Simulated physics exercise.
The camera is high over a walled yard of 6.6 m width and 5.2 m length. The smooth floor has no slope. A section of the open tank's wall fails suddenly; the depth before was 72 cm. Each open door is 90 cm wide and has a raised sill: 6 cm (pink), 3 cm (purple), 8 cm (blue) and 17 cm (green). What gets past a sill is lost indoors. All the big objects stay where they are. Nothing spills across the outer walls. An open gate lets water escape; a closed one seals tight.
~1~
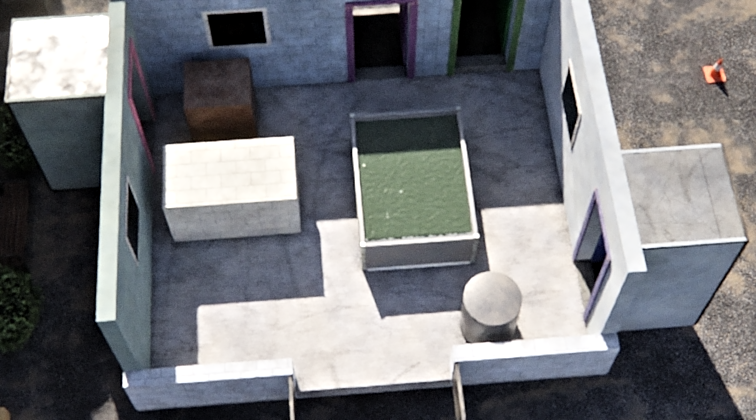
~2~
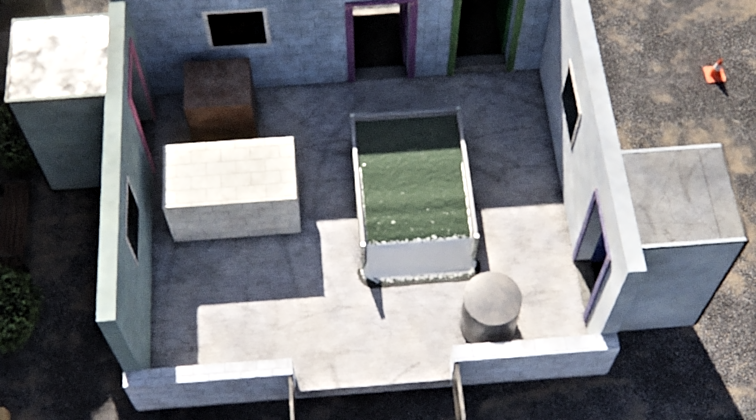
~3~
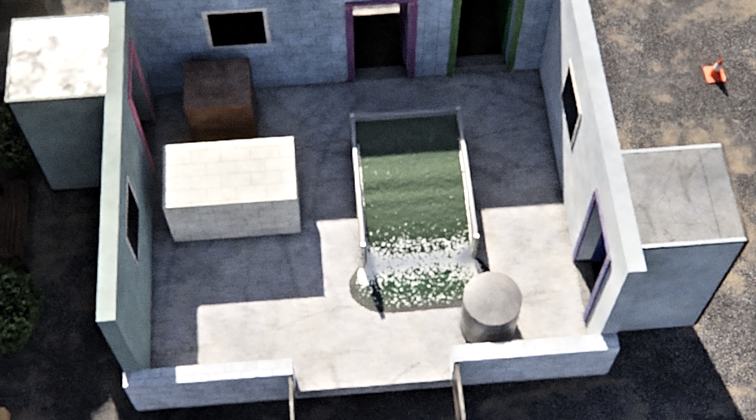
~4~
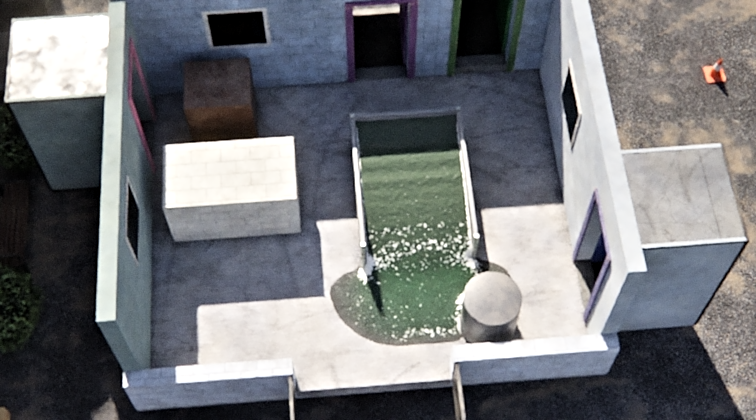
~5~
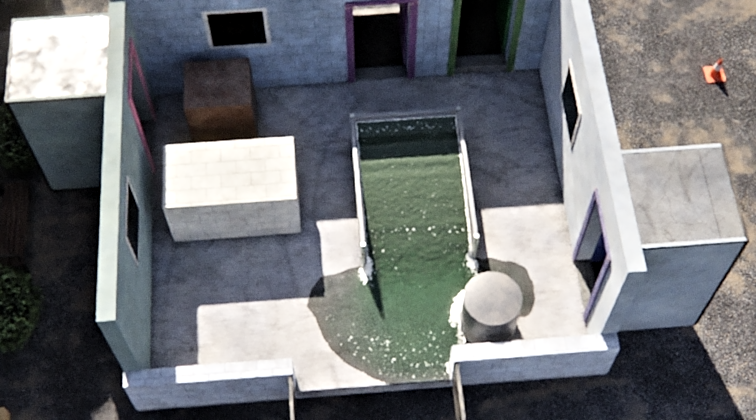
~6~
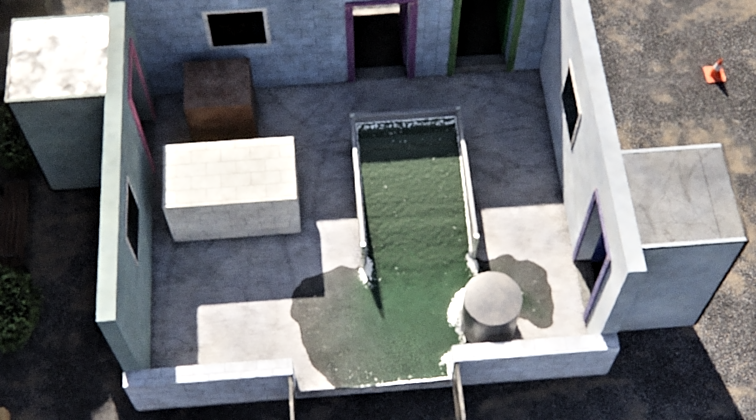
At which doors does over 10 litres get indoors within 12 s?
The water let in: At the pink door it stays under the limit; at the purple door it does not reach the limit; at the blue door it exceeds the limit; at the green door it keeps below the limit.
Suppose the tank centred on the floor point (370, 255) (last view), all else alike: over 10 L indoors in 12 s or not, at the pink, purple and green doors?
Then: Pink under, purple below, green not over.
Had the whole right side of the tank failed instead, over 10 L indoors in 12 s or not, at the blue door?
Then: Blue above.
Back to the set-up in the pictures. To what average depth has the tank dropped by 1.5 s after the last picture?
About 24 cm.
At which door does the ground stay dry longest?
It is the pink one.
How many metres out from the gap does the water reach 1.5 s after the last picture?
Some 4.2 m out.
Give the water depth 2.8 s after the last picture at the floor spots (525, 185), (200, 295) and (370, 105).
Roughly 3, 0 and 0 cm, in turn.
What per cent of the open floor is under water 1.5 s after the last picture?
About 30 per cent.
Then, 0.7 s after the last picture water covers 25 % of the floor and is deepest (41 cm) near (469, 296); pink door not reached, purple door not reached, blue door 14 cm at the sill, 1 L in, green door not reached.
Then, 1.5 s after the last picture water covers 30 % of the floor and is deepest (31 cm) near (457, 296); pink door not reached, purple door not reached, blue door 15 cm at the sill, 42 L in, green door not reached.
Then, 2.8 s after the last picture water covers 40 % of the floor and is deepest (16 cm) near (454, 363); pink door not reached, purple door not reached, blue door 14 cm at the sill, 93 L in, green door not reached.
Then, 6.3 s after the last picture water covers 65 % of the floor and is deepest (8 cm) near (585, 353); pink door 1 cm at the sill, 0 L in, purple door 3 cm at the sill, 0 L in, blue door 4 cm at the sill, 111 L in, green door 7 cm at the sill, 0 L in.
Then, 11.3 s after the last picture water covers 90 % of the floor and is deepest (5 cm) near (282, 86); pink door 2 cm at the sill, 0 L in, purple door 3 cm at the sill, 0 L in, blue door 3 cm at the sill, 111 L in, green door 4 cm at the sill, 0 L in.
